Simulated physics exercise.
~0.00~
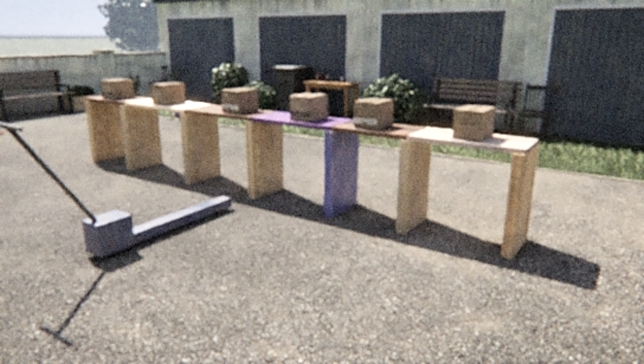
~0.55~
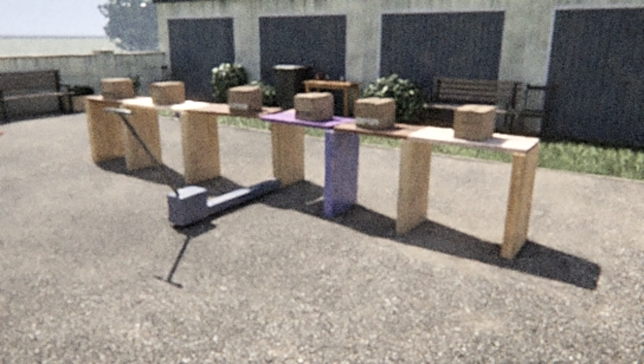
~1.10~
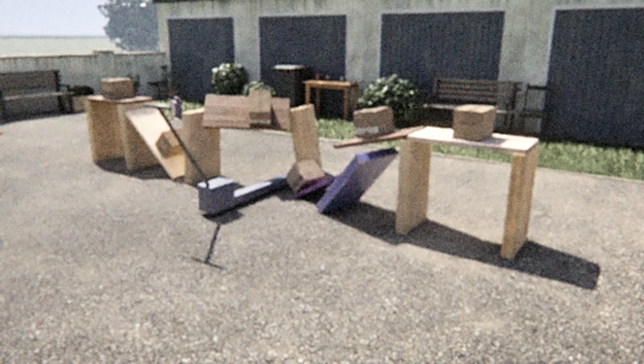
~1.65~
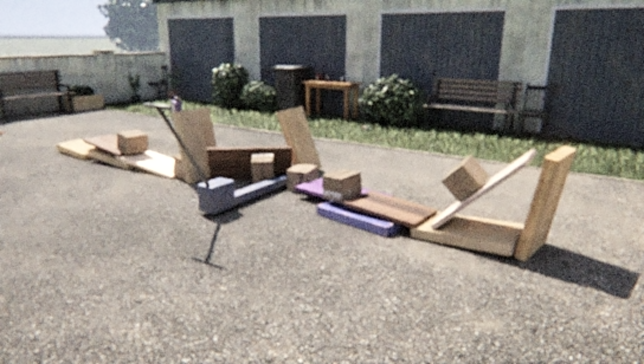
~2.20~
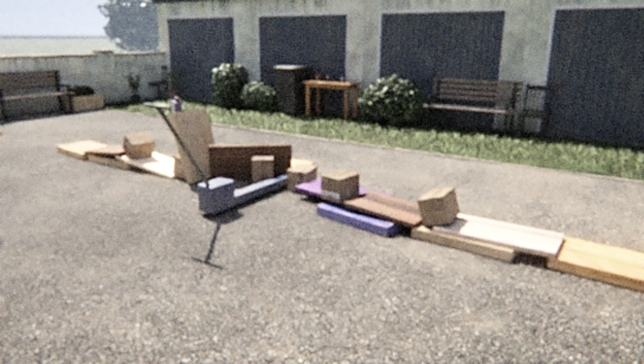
The video shows a low floor jack sliding right into a long row of boards on upright slabs topped with cartons, in a paved yard. The row collapses outward in both directions, leaving the blue upright, purple board and cartons low among the wreckage, with one wooden slab still standing beside the jack.
